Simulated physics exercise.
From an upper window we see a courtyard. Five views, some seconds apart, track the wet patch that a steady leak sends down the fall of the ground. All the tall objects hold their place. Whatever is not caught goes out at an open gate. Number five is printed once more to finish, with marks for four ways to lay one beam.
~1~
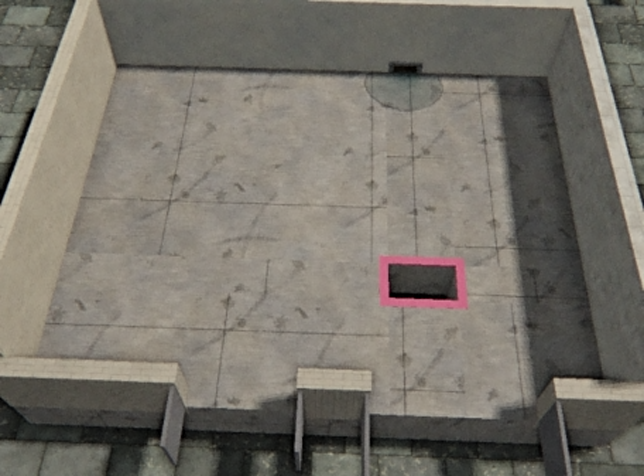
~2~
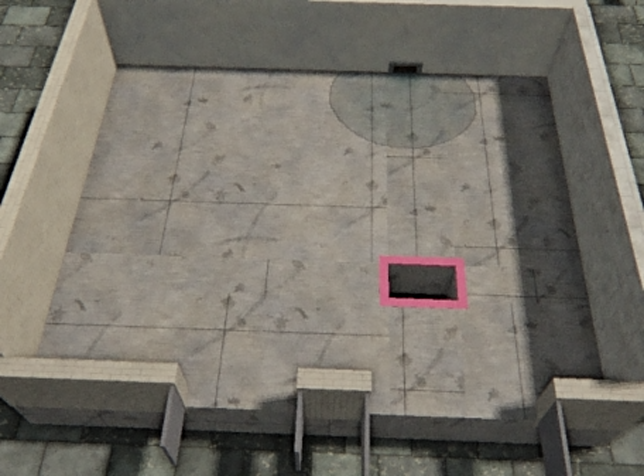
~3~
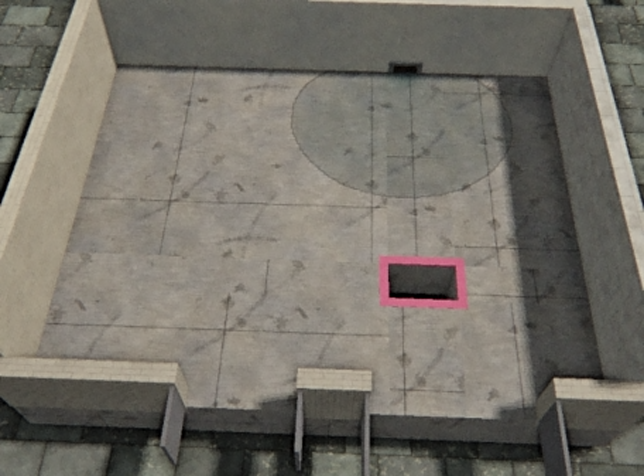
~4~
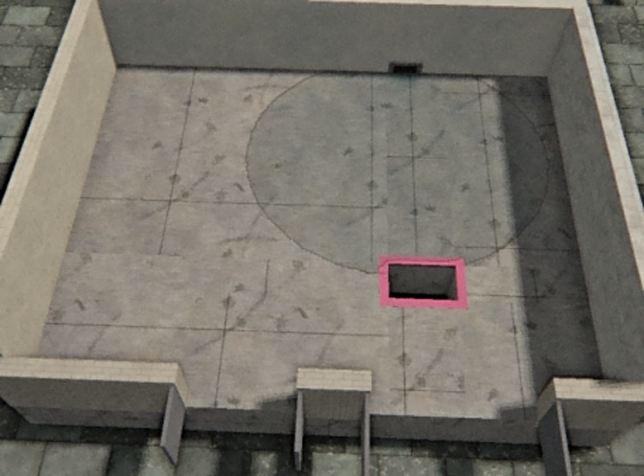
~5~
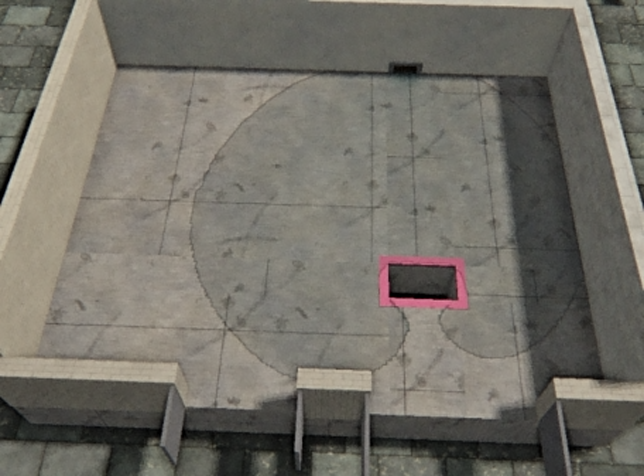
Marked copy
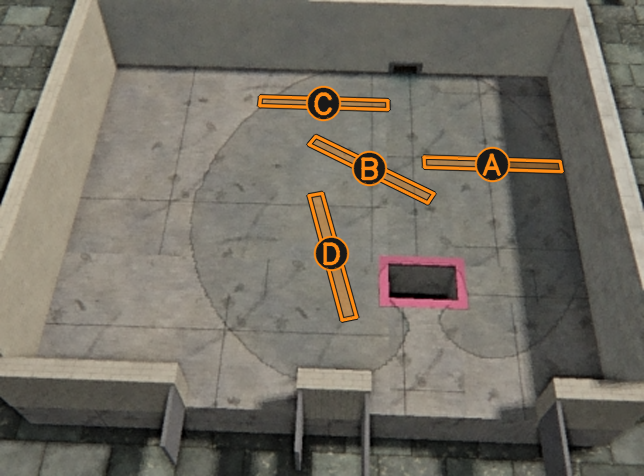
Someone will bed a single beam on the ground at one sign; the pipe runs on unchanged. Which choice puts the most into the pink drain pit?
D.
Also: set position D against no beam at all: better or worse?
It is better.
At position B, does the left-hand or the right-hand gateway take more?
More leaves on the right.
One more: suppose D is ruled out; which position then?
The answer is C.
On the marked copy, A from (424, 162) to (561, 166); B from (312, 140) to (430, 198); C from (260, 101) to (387, 105); D from (315, 194) to (349, 318).
With A, about 17 % of the stream goes into the pink drain pit, about 77 % out by the gates.
With B, about 14 % of the stream goes into the pink drain pit, about 84 % out by the gates.
With C, about 26 % of the stream goes into the pink drain pit, about 72 % out by the gates.
With D, about 37 % of the stream goes into the pink drain pit, about 60 % out by the gates.
